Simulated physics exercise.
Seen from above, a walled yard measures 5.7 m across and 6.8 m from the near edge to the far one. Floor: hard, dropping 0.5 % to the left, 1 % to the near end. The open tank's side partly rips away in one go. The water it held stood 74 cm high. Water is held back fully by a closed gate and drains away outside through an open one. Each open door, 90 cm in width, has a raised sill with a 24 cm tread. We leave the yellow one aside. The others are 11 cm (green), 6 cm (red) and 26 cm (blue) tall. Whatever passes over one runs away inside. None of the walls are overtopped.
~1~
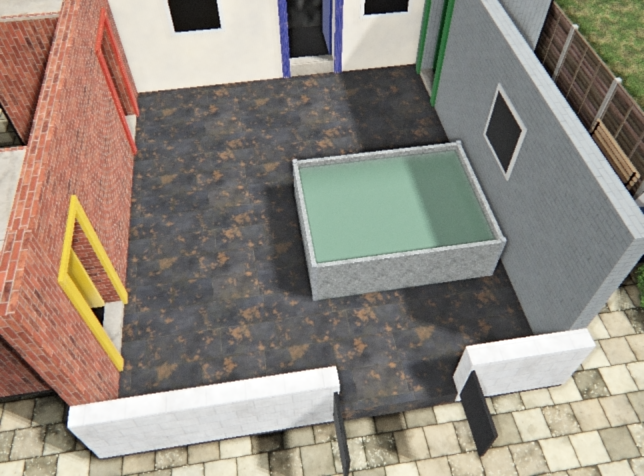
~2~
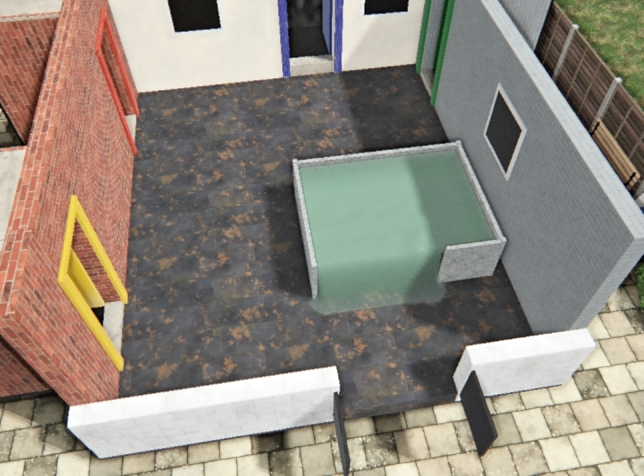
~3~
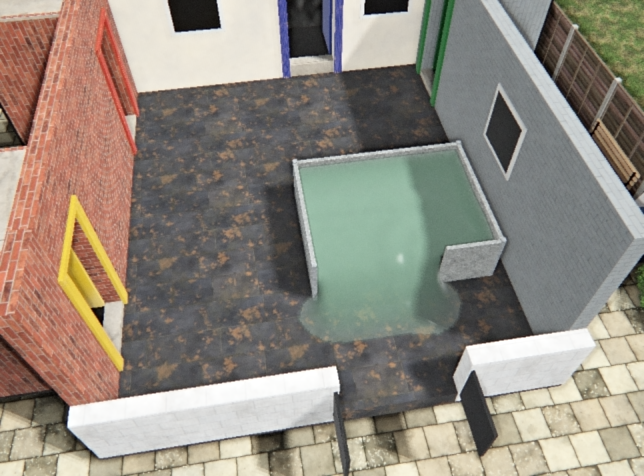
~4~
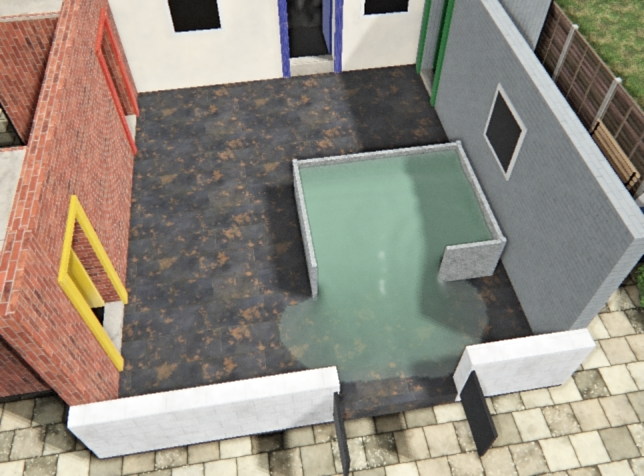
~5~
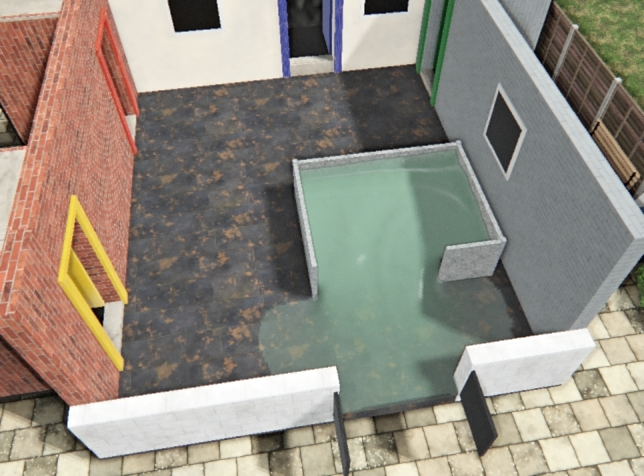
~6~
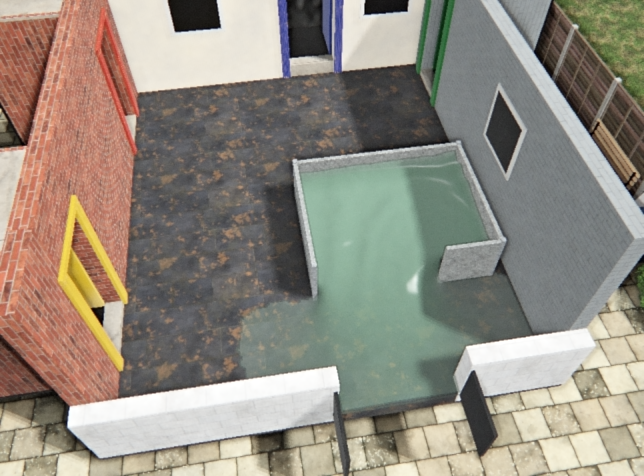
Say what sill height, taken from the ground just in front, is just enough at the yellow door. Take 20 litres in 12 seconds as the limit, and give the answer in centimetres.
I would put it at 11 cm.
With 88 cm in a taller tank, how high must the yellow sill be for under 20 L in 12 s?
A step of about 13.5 cm does it.
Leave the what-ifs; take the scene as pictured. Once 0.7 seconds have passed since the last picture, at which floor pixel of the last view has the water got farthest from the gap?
I'd put the front's tip around (132, 427).
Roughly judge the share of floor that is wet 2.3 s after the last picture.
The wet part is about 30 per cent.
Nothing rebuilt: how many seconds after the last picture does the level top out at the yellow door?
Around 2.4 s, give or take.
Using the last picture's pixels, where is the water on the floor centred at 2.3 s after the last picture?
The centre of all the water is around (349, 281).
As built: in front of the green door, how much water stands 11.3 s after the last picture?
Depth: Near 3.5 cm.
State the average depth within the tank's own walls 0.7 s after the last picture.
Mean depth: Approx. 43 cm.
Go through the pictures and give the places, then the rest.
The first picture shows still water, 74 cm deep, in the open tank at (392, 203); the yellow door at (99, 293) is dry.
In the second picture, the front is at (428, 299), 0.3 m from the gap at (379, 279); 0.3 m2 of floor is wet, 74 cm left at the back.
In the third picture, the front is at (425, 330), 0.8 m from the gap at (379, 280); 1.3 m2 of floor is wet, 74 cm left at the back.
In the fourth picture, the gap is at (378, 280), the front 1.4 m out at a hidden place; the back of the open tank holds 70 cm.
In the fifth picture, the front is at a hidden place, 1.7 m from the gap at (378, 281); 4.7 m2 of floor is wet, 63 cm left at the back.
In the sixth picture, the gap is at (378, 280), the front 1.7 m out at a hidden place; the back of the open tank holds 64 cm; the yellow door at (99, 293), 3.7 m from the gap, is still 1.9 m from the nearest water.
Then, 0.7 s after the last picture water covers 20 % of the floor, deepest (43 cm) near (328, 396); it has not reached the yellow door.
Then, 2.3 s after the last picture water covers 30 % of the floor, deepest (30 cm) near (132, 427); 16 cm at the yellow door, 7 litres in over its 10 cm sill.
Then, 11.3 s after the last picture water covers 95 % of the floor, deepest (7 cm) near (117, 429); 4 cm at the yellow door, 25 litres in over its 10 cm sill.
At the yellow door as built, the water peaked near 16 cm, 2.3 s after the last picture.
With a sill of 9 cm, 33 litres would have come in within the 12 s; with 12.5 cm, 12 litres. So under 20 litres takes about 11 cm.
